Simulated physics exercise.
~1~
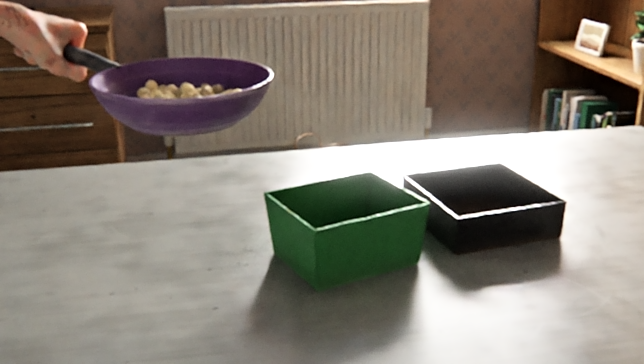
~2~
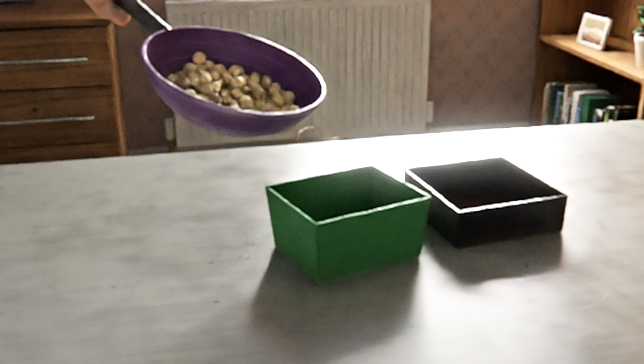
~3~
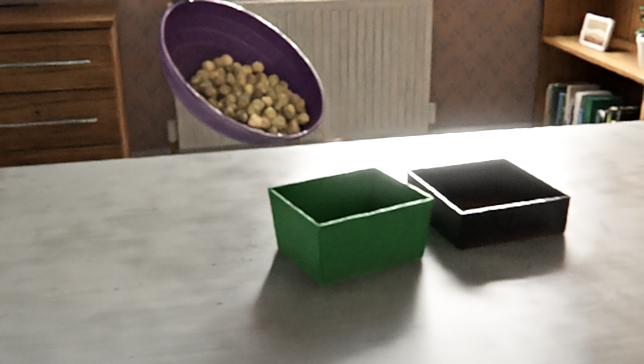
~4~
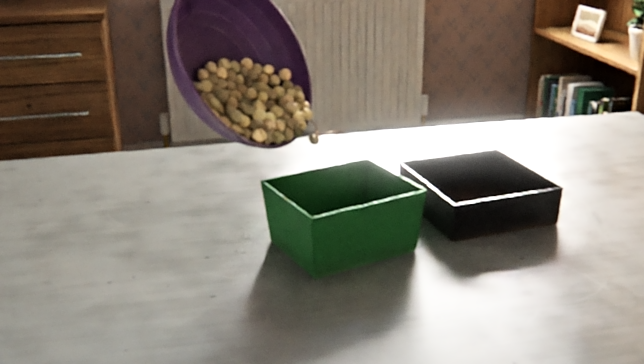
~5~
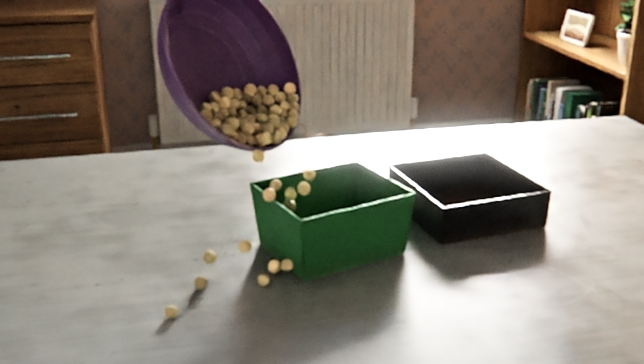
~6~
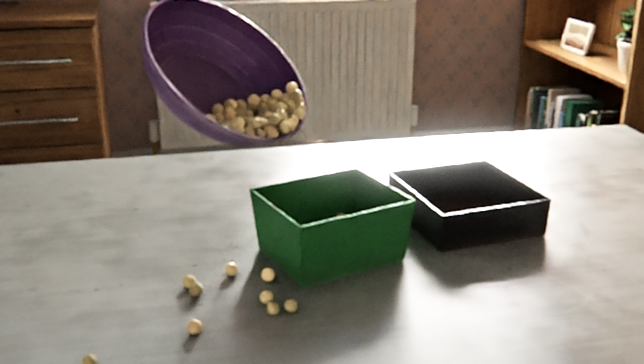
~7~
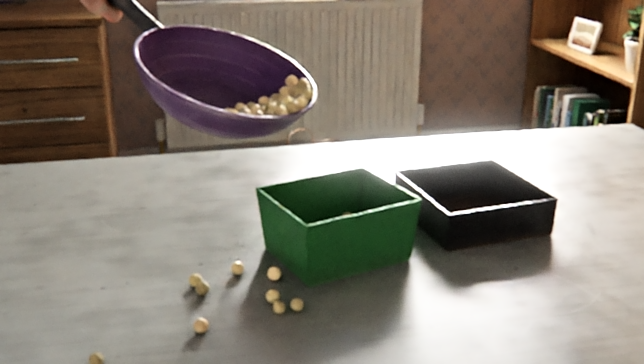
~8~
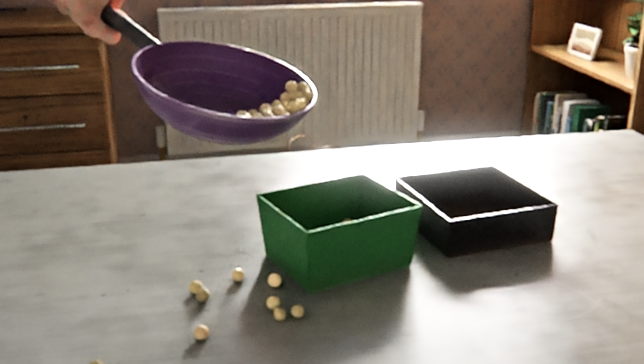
On a pale table in a room, a hand tipped a purple bowl of nuts over a green tin beside a black one, dropping some inside and scattering a few on the tabletop, then tilted it back with many nuts still in it.
